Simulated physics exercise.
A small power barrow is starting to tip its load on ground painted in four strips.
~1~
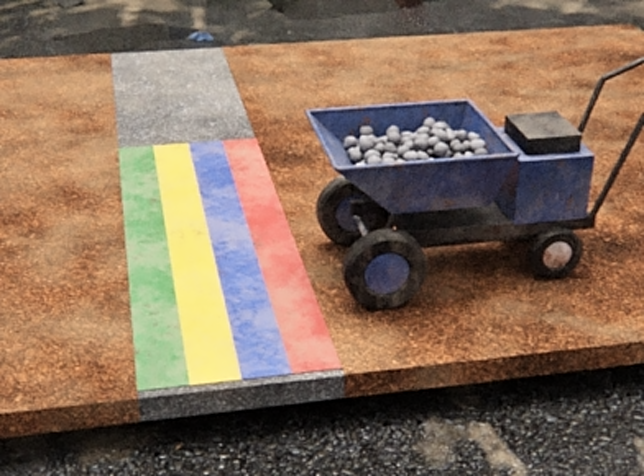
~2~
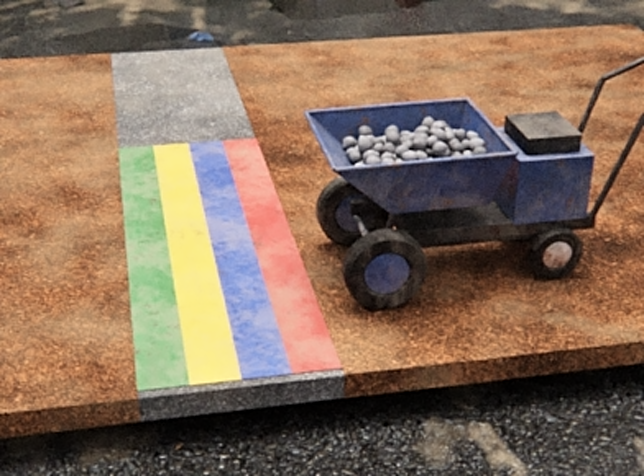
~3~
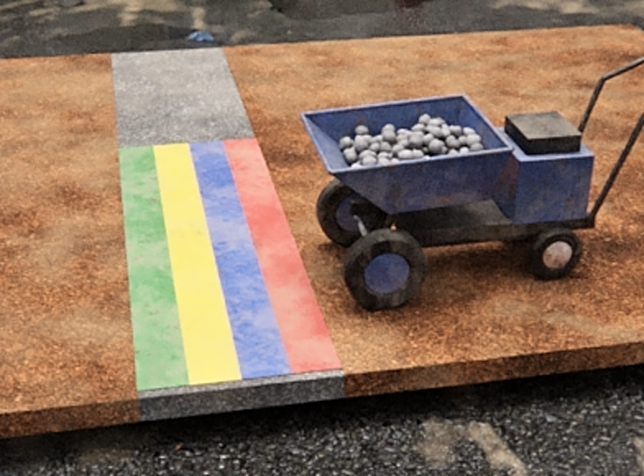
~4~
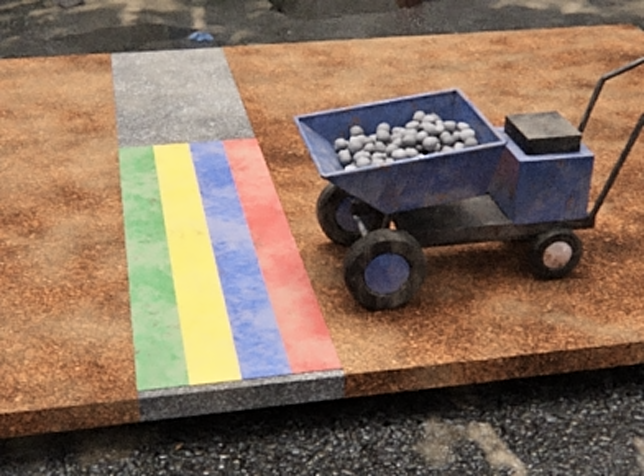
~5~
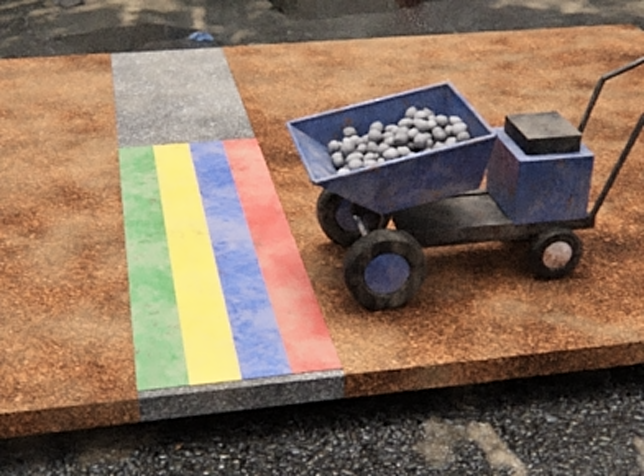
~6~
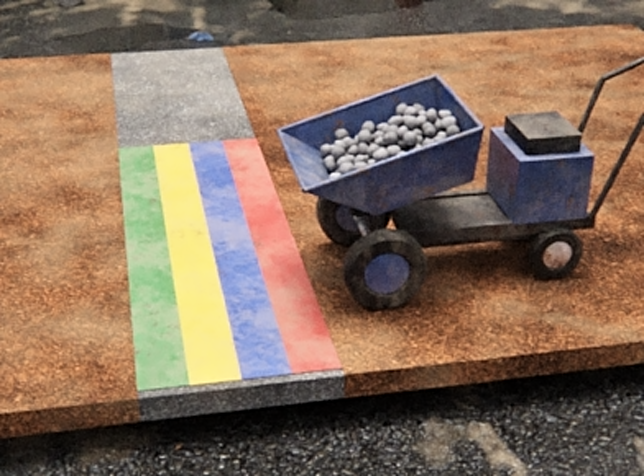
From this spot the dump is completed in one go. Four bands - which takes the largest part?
Largest part: The yellow band.
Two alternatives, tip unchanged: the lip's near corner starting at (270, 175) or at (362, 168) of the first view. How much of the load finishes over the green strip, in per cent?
40 % then 10 %.
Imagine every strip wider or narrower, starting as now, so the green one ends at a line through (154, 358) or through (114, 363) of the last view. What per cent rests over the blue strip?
10 and 30 percent, roughly.
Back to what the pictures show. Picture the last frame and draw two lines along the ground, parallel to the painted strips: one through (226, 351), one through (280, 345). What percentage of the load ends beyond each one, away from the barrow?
Respectively 50 and 80 %.
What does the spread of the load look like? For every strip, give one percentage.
Red strip about 0 per cent, blue strip about 25 per cent, yellow strip about 35 per cent, green strip about 15 per cent.
Shortly afterwards, skip tipped steeply; the whole lot in the skip.
Next, skip tipped right over; the bulk in the skip; a little over the blue strip; a little over the yellow strip.
Some moments later, skip tipped right over; near a quarter in the skip; near a quarter over the blue strip; near a third over the yellow strip; near a quarter over the green strip; only a few off the paint.
In the end, skip tipped right over; near a quarter in the skip; none at all over the red strip; near a quarter over the blue strip; near a third over the yellow strip; a little over the green strip; a little off the paint.
